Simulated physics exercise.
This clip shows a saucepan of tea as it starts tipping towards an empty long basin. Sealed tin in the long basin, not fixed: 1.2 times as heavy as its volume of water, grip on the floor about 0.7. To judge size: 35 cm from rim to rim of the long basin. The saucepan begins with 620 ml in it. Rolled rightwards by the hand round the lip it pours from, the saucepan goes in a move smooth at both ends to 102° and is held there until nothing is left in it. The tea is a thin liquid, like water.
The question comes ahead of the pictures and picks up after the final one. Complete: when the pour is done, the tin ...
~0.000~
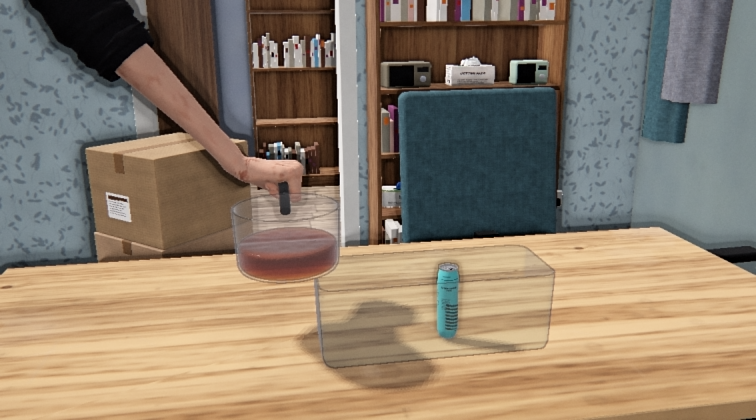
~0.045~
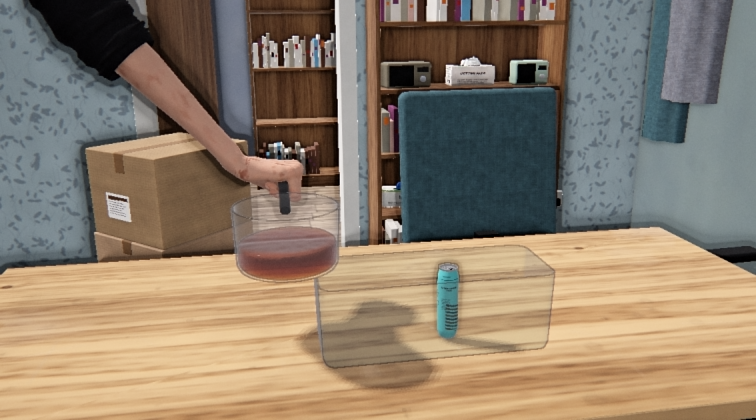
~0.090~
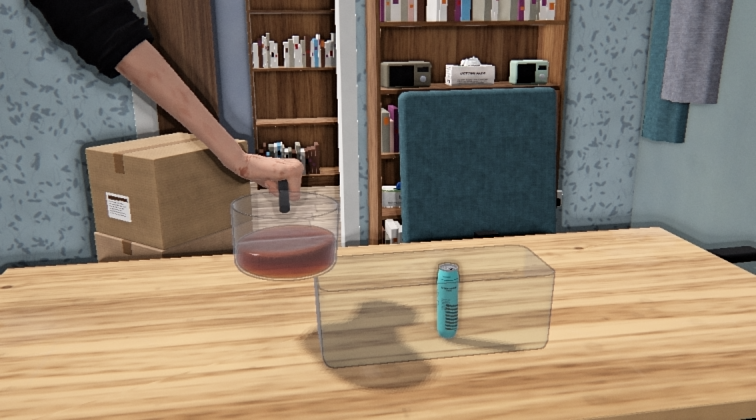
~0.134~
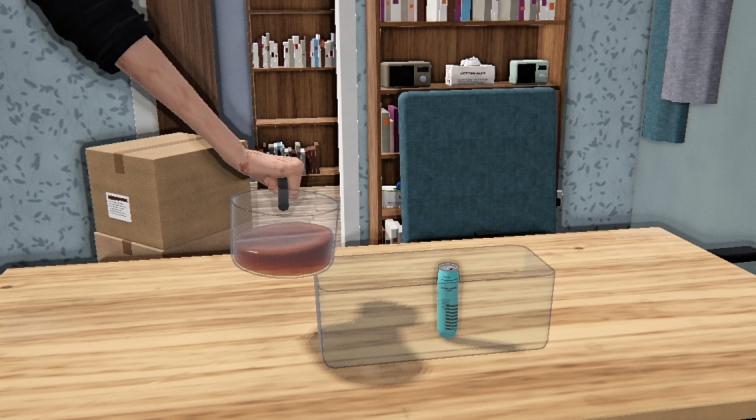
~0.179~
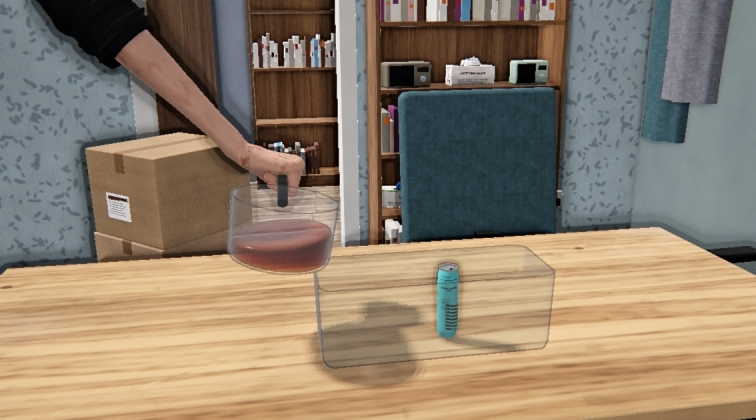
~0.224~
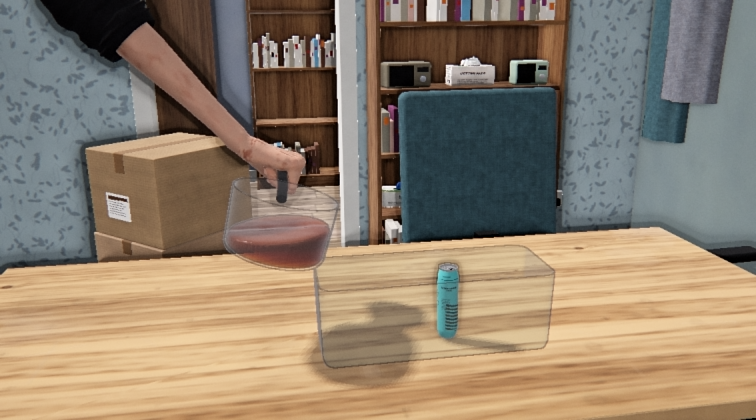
... remains on its base.
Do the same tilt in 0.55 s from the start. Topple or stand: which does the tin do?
Then the tin tumbles.
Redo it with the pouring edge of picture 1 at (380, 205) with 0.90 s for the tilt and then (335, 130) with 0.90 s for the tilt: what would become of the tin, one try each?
First it tips over; then it tips over.
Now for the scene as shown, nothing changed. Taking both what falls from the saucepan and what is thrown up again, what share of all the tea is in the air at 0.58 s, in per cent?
Roughly 14 percent.
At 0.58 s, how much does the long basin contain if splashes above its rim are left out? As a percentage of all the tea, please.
Roughly 0 per cent.
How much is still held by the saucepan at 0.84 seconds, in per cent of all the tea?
24 in a hundred, give or take.
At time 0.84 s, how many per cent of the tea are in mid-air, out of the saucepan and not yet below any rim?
About 26 percent.
By 0.58 s the tilt is 73° and 86 per cent is still to pour; the tin stands where it began.
By 0.84 s the tilt is 101° and 24 per cent is still to pour; the tin stands where it began.
By 1.11 s the tilt is 102° and 2 per cent is still to pour; the tin stands where it began.
By 1.40 s the tilt is 102° and 0 per cent is still to pour; the tin stands where it began.
At rest the tin stands where it began.
